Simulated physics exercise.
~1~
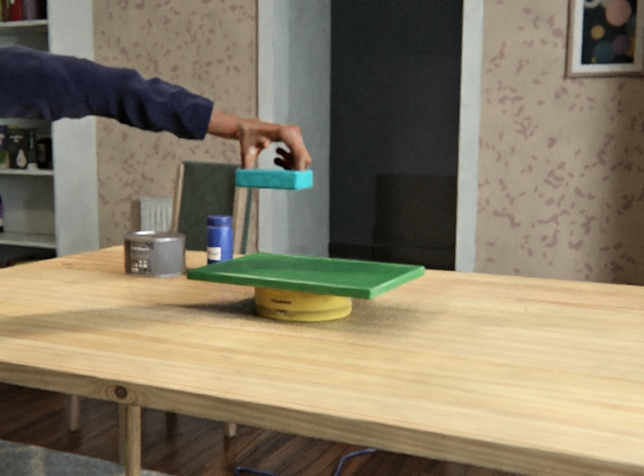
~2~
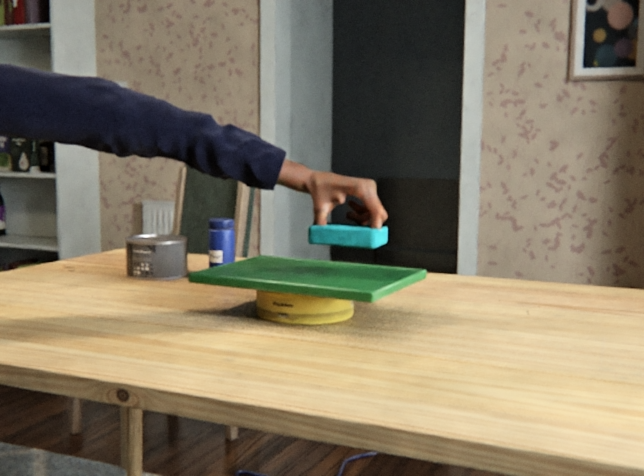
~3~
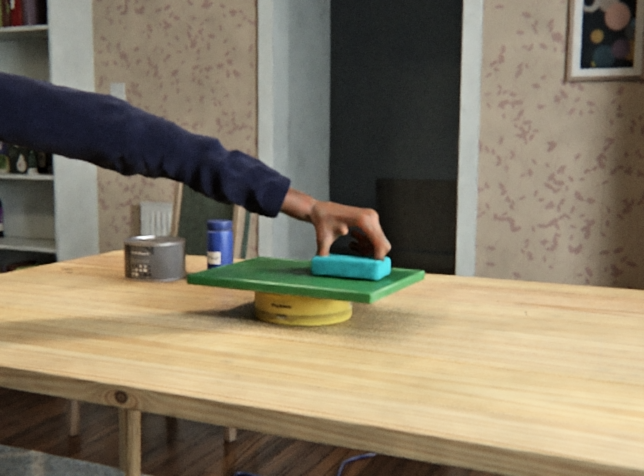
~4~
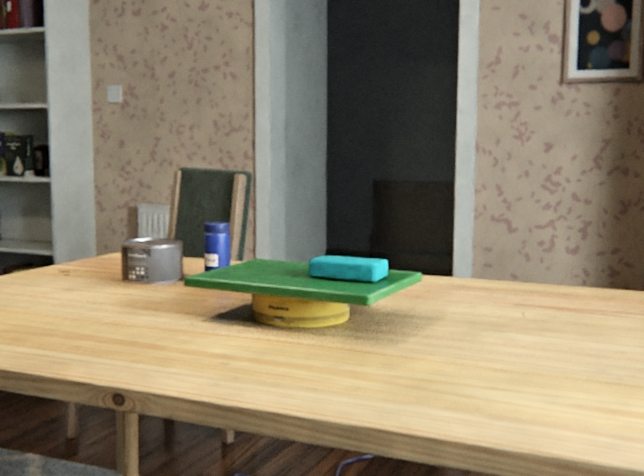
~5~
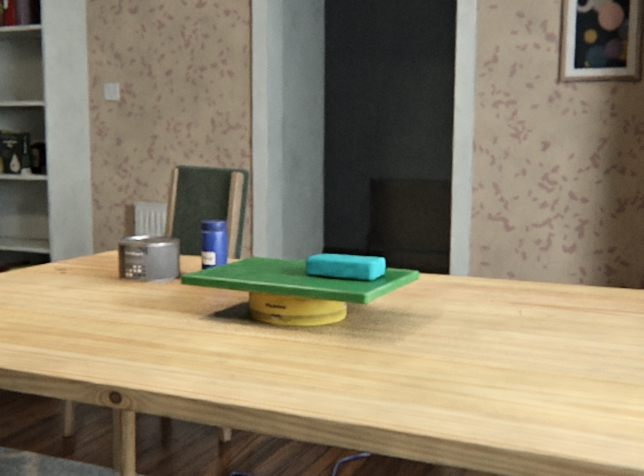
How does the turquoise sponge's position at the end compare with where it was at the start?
At the start the turquoise sponge is held in the air above the green tray, and at the end it rests on the right part of the tray, lower and further right.
